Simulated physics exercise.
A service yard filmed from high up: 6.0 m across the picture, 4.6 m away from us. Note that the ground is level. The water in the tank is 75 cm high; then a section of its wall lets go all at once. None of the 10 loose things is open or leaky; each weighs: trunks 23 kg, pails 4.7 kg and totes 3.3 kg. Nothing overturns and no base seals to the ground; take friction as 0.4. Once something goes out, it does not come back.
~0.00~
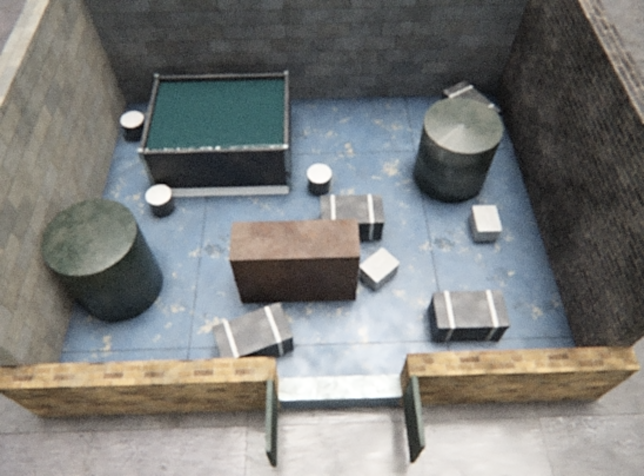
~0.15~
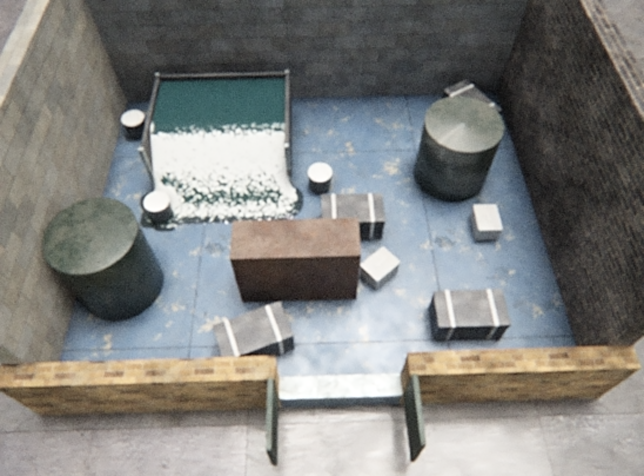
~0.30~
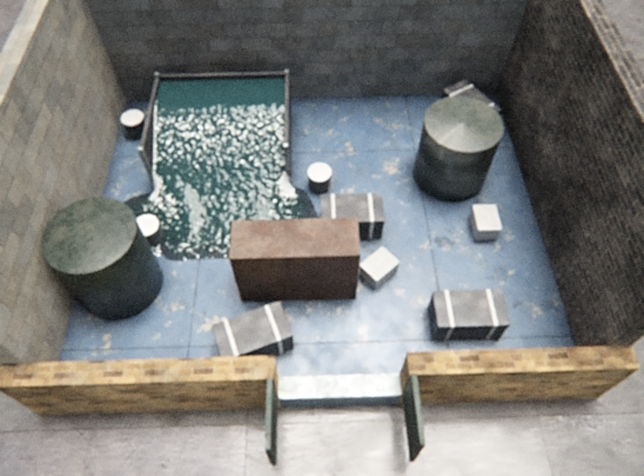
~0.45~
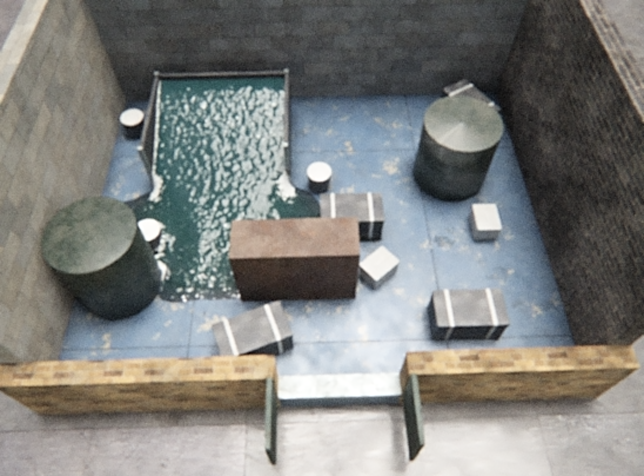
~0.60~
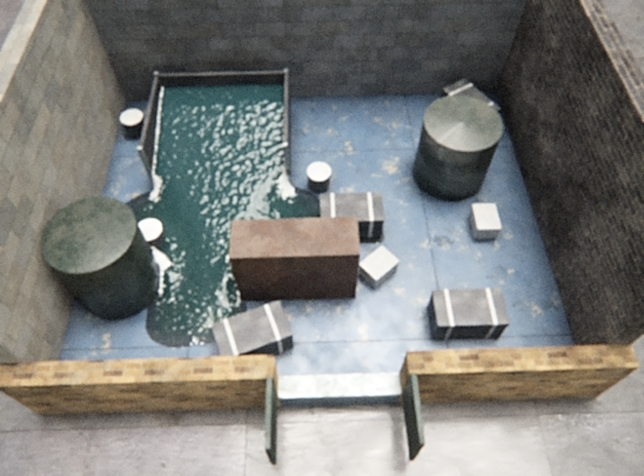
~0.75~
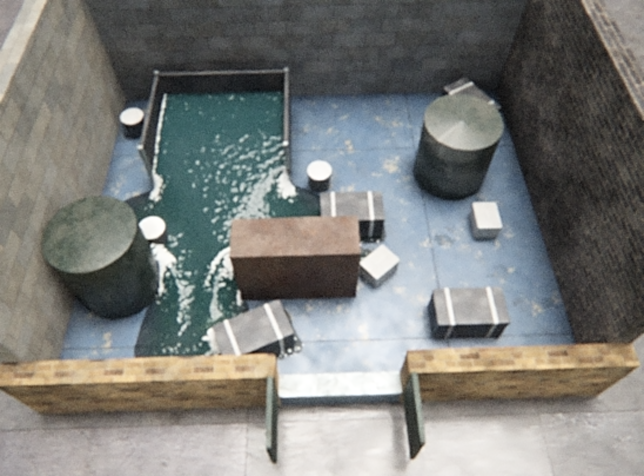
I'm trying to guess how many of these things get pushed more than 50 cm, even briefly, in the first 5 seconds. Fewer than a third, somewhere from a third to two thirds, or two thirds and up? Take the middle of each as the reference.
It reaches two thirds.
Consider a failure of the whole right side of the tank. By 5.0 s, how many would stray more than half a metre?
The answer then is 5.
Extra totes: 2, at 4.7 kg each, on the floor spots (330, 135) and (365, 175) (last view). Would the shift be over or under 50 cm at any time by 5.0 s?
In the order asked they come out inside the limit, beyond the limit.
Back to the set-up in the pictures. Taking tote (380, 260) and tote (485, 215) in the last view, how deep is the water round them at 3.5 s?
Depth approx. 16 cm / 15 cm.
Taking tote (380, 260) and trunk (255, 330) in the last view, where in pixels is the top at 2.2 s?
Approx. (429, 281); approx. (387, 312).
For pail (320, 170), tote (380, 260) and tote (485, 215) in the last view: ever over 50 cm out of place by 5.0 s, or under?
In order: Not as far, farther and farther.
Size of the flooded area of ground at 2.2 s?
Wet: Near 18 m2.
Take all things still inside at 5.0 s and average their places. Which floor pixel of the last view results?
That lands at roughly (416, 187).
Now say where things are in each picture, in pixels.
The first frame shows a pail at (158, 195), on the bottom; a pail is out of sight; 2.6 m2 under water; 0 of 10 have shifted.
The second frame shows a pail at (156, 201) rests on the ground, 13 cm from its start; a pail is out of sight; 3.7 m2 under water; 1 of 10 have shifted.
The third frame shows a pail at (146, 225) rests on the ground, 53 cm from its start; a pail is out of sight; 5.0 m2 under water; 1 of 10 have shifted.
The fourth frame shows a pail at (146, 230) rests on the ground, 61 cm from its start; a pail is out of sight; 6.4 m2 under water; 2 of 10 have shifted.
The fifth frame shows a pail at (148, 229) floats, 63 cm from its start; a pail is out of sight; water covers 7.2 m2; 2 of 10 have shifted.
The sixth frame shows a pail at (151, 228), afloat, 67 cm from its start; a pail is out of sight; 7.9 m2 under water; 2 of 10 have shifted.
After 1.1 s 2 of 10 are over 50 cm from their spots; 2 afloat.
After 2.2 s 6 of 10 are over 50 cm from their spots; 3 afloat.
After 3.5 s 7 of 10 are over 50 cm from their spots; 5 afloat.
After 5.0 s 7 of 10 are over 50 cm from their spots, and 8 have been at some point; 7 afloat.
